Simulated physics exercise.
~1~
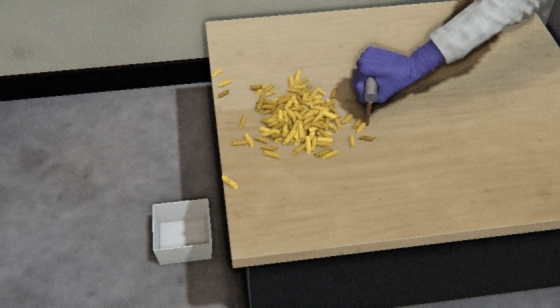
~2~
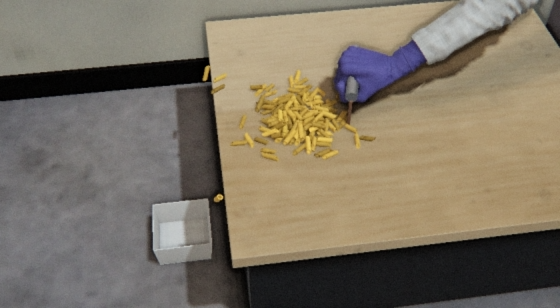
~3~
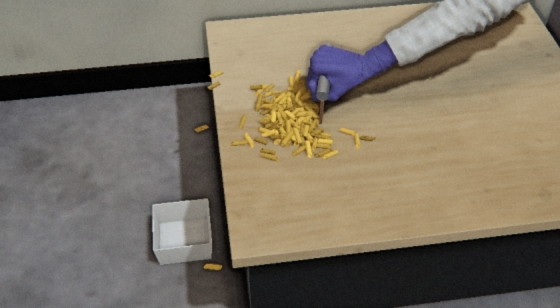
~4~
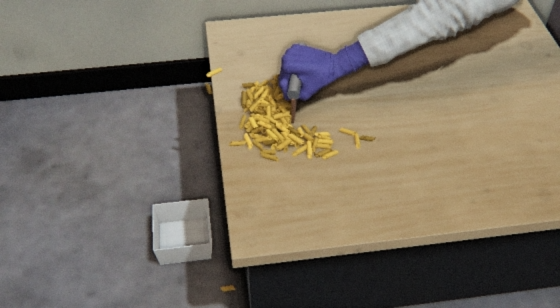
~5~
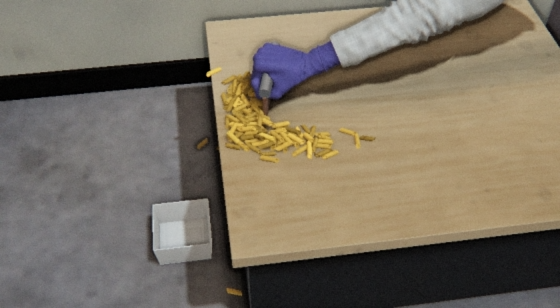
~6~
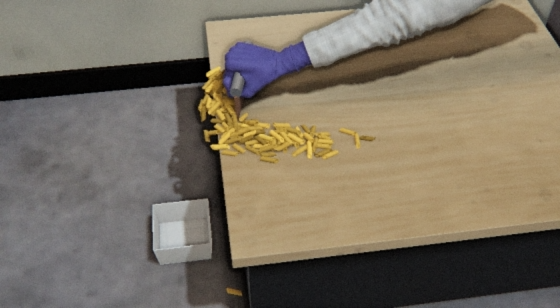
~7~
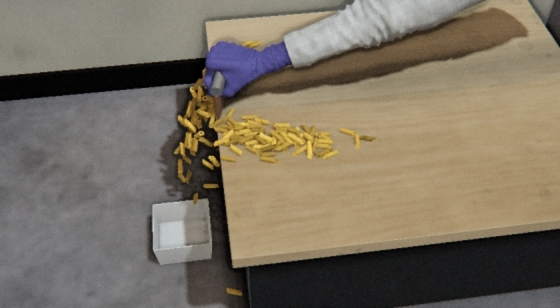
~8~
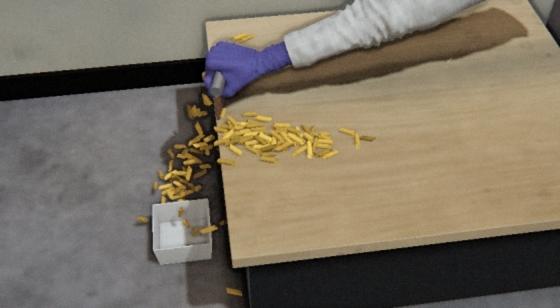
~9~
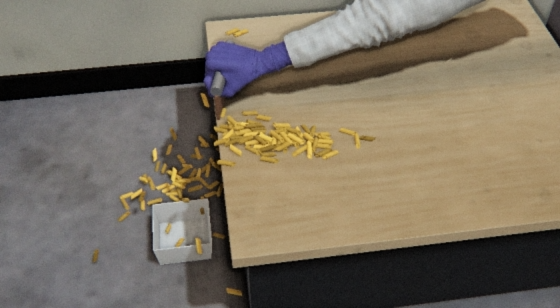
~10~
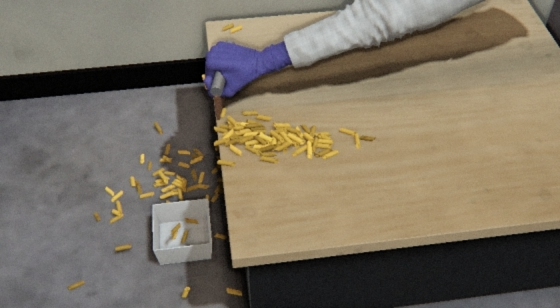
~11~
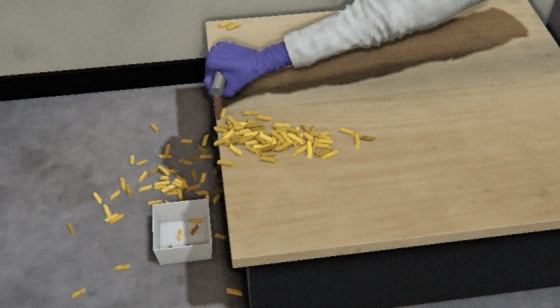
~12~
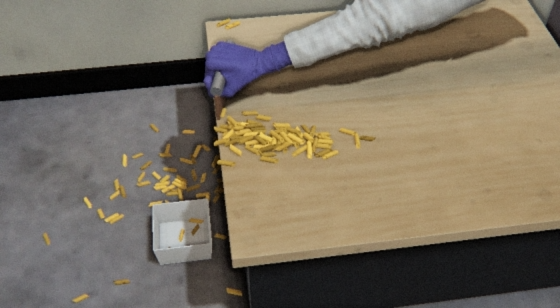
A purple-gloved hand dragged a scraper left across a wooden table, pushing yellow pasta pieces over the edge, then stopped there; a few landed in the white tin below, many scattered on the gray floor, and about half stayed on the table.
